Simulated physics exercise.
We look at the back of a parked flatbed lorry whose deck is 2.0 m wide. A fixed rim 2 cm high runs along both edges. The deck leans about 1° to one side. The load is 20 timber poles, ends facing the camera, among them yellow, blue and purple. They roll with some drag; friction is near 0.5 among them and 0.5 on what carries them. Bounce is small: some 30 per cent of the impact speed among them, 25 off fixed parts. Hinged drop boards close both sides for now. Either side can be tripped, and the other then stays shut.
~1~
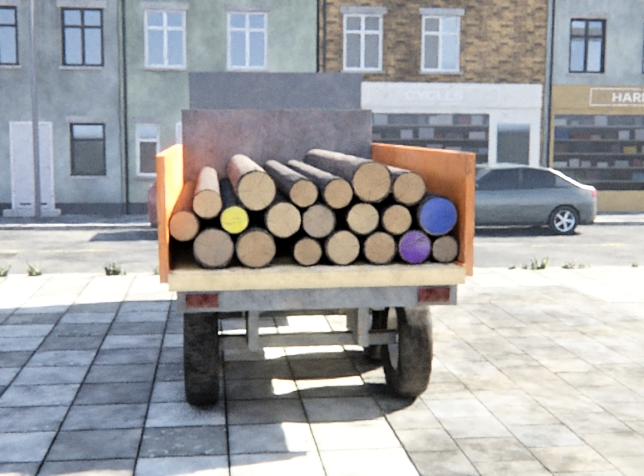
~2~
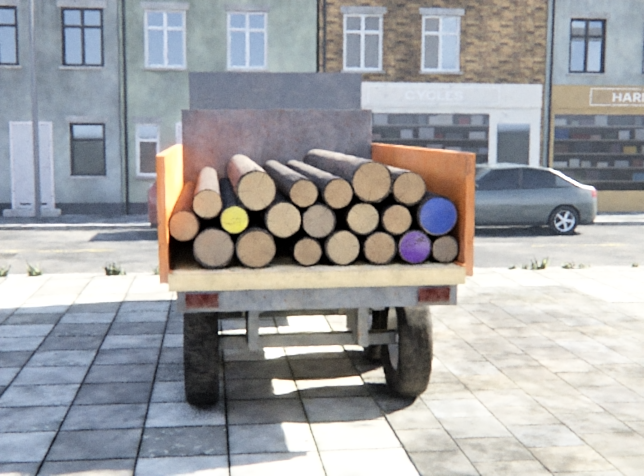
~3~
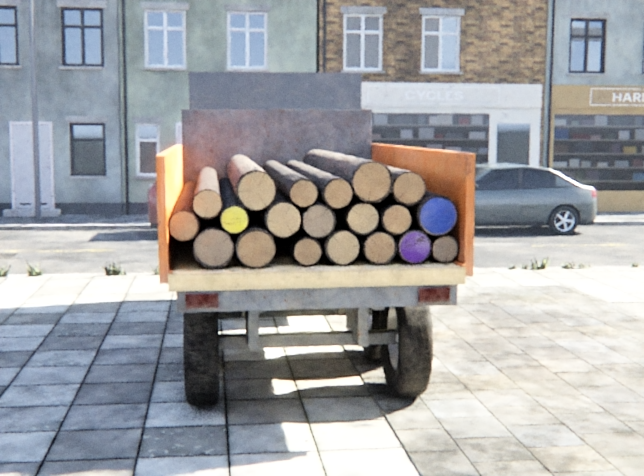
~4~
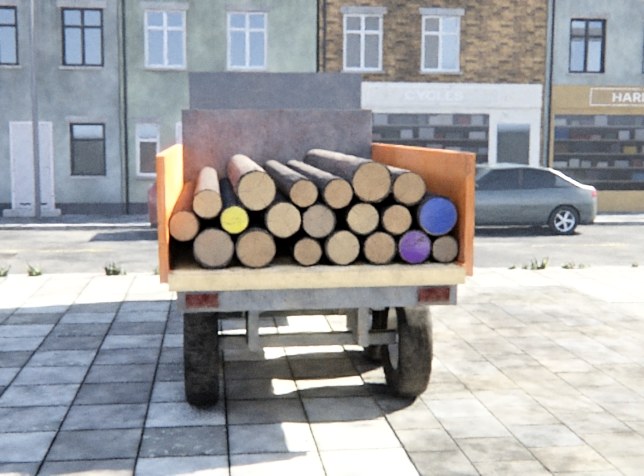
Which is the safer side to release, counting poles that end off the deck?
The right one loses fewer.
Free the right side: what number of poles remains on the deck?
20 of them.
With the left side gone, after 0.7 s, yellow is up on others, 30 cm from the left edge, rolling left; blue is up on others, 15 cm from the right edge; purple is on the deck, 35 cm from the right edge; 2 off so far.
With the left side gone, finally, yellow is on the deck, 10 cm from the left edge; blue is up on others, 15 cm from the right edge; purple is on the deck, 35 cm from the right edge; 3 off so far.
With the right side gone, after 0.6 s, yellow is up on others, 45 cm from the left edge; blue is up on others, 15 cm from the right edge; purple is on the deck, 35 cm from the right edge; 0 off so far.
With the right side gone, finally, yellow is up on others, 45 cm from the left edge; blue is up on others, 15 cm from the right edge; purple is on the deck, 35 cm from the right edge; 0 off so far.
